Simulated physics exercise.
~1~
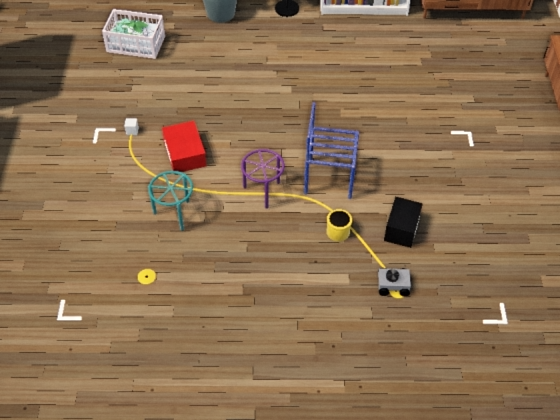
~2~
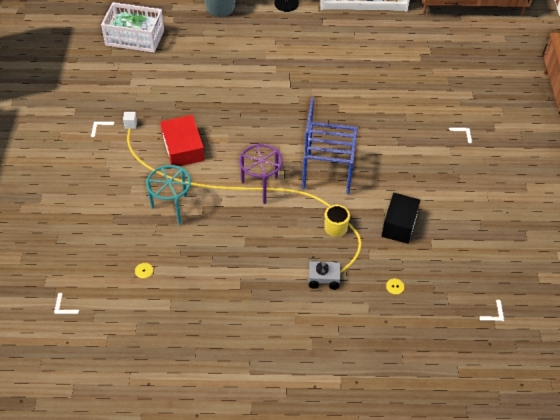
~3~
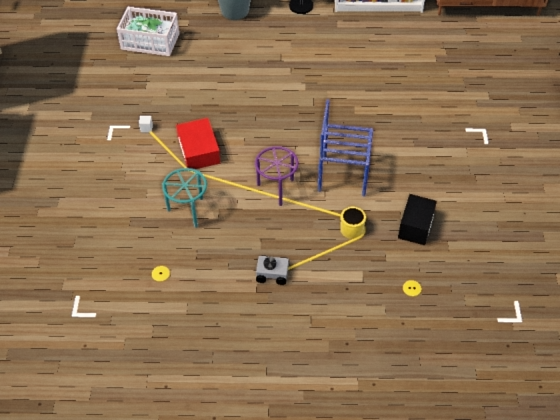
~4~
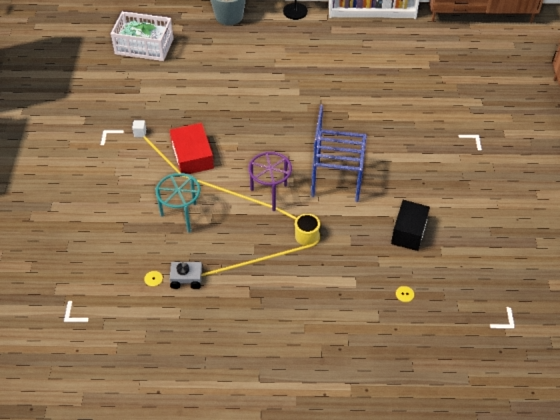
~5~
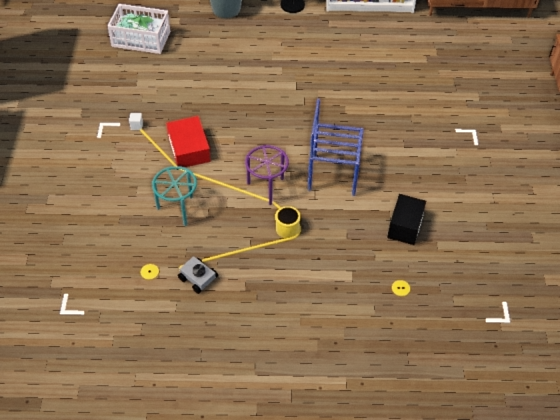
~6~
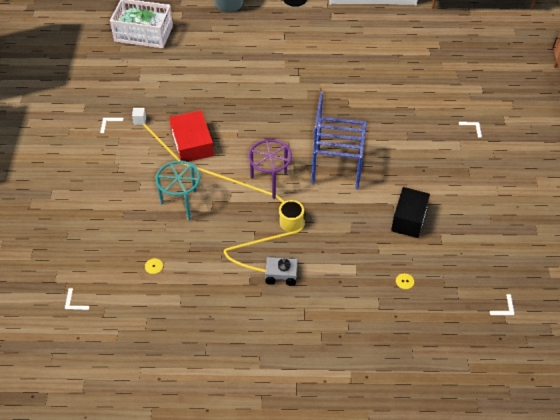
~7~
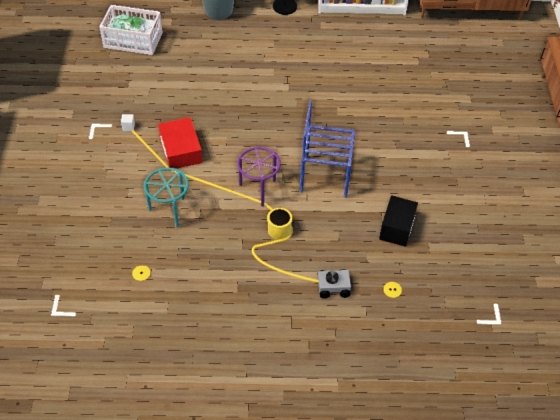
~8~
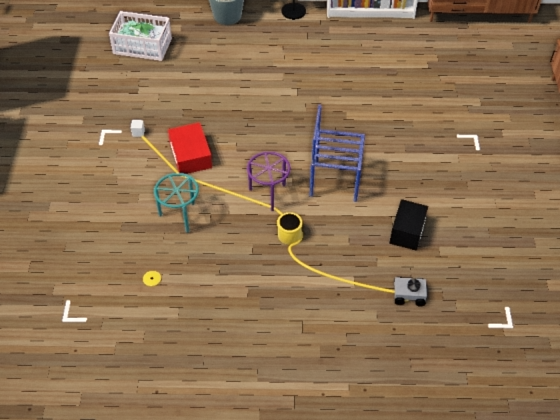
A small grey cart trails a yellow lead across a wooden living-room floor, seen from high above through a slightly swaying camera. The lead runs from a white block at upper left, past a red box, teal and purple stools and a blue chair, to a yellow pot, with a black box at right. Starting on the right-hand yellow mark, the cart rolls left, and the lead tightens around the pot. As it nears the left mark, the pot is dragged left. The cart then turns back and rolls right, its lead loosening, and ends over the right mark, the pot staying displaced.
